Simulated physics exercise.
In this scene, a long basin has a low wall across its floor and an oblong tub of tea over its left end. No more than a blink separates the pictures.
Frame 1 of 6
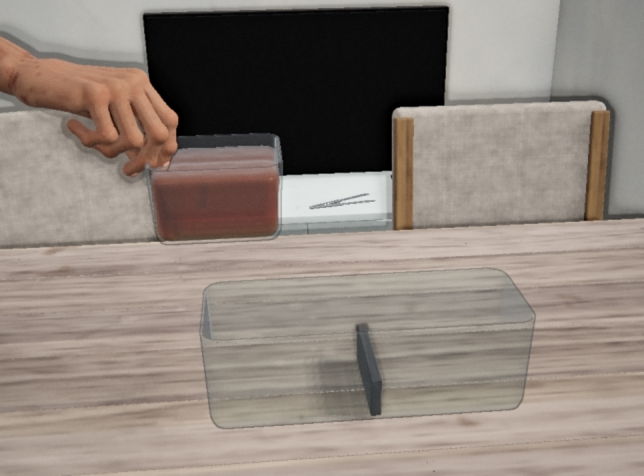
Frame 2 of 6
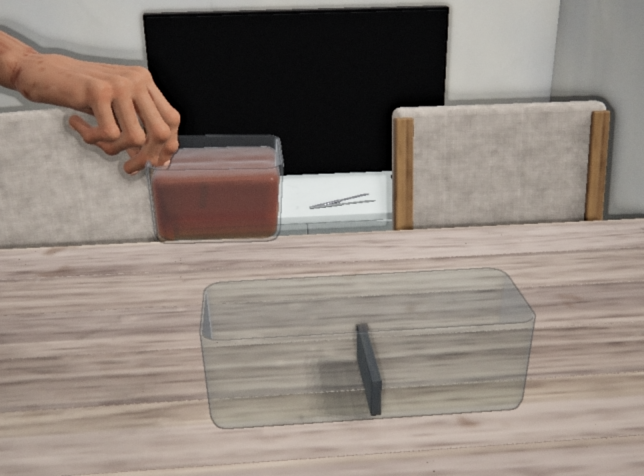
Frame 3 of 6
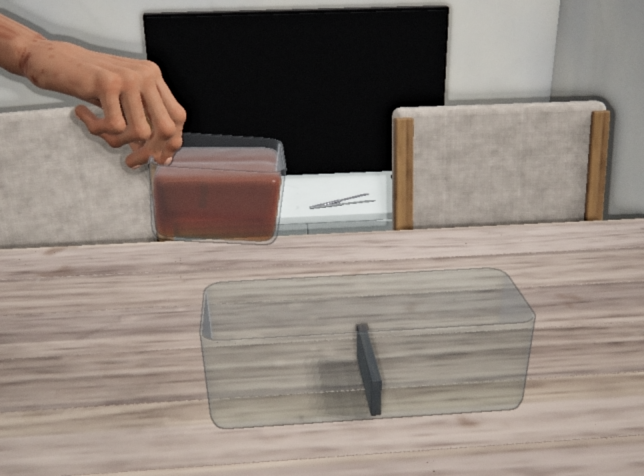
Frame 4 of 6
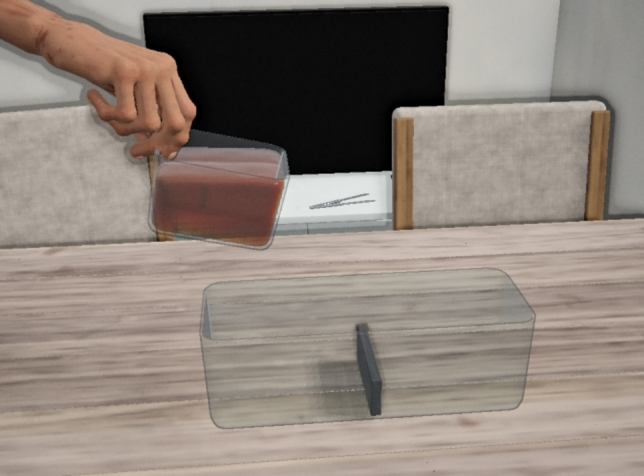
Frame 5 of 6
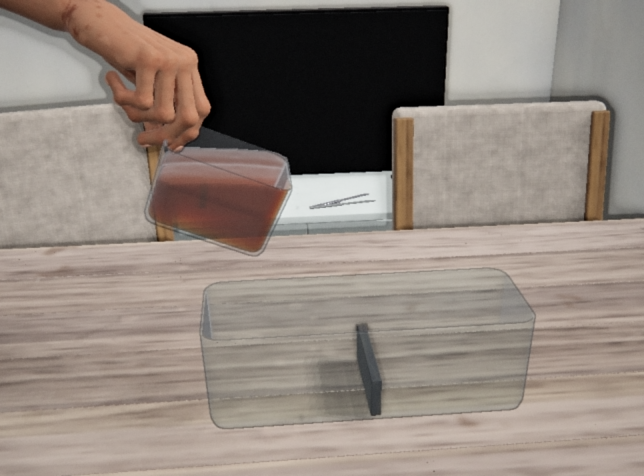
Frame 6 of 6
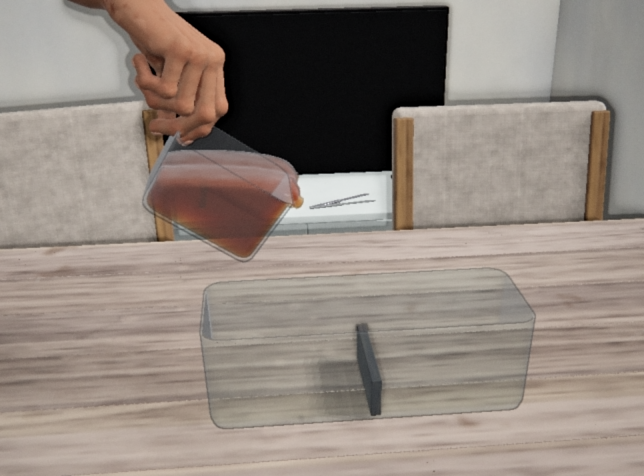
A hand tilting a clear tub of reddish-brown liquid rightward above a long, empty transparent basin, the liquid reaching the tub's lower rim.
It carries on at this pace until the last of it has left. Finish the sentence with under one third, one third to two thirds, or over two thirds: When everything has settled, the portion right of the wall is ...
When everything has settled, the portion right of the wall is under one third.
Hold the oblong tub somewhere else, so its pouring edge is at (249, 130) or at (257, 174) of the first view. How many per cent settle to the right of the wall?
About 10 % the first time, about 15 % the second.
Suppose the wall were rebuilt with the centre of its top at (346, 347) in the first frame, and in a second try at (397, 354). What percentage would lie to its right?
I'd expect near 40 percent the first time and near 15 percent the next.
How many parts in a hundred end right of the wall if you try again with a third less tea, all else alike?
5 %.
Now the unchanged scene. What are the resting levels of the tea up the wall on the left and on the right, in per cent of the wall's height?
I'd say about 60 for the left and about 20 for the right.
A moment on, the tilt is 99° and 22 per cent is still to pour, 25 is left of the wall and 7 right of it.
Next, the tilt is 111° and 3 per cent is still to pour, 71 is left of the wall and 12 right of it.
Then the tilt is 111° and 0 per cent is still to pour, 73 is left of the wall and 17 right of it.
Later the tilt is 111° and 0 per cent is still to pour, 74 is left of the wall and 18 right of it.
At rest 74 per cent lies left of the wall, 18 right of it and 8 outside.
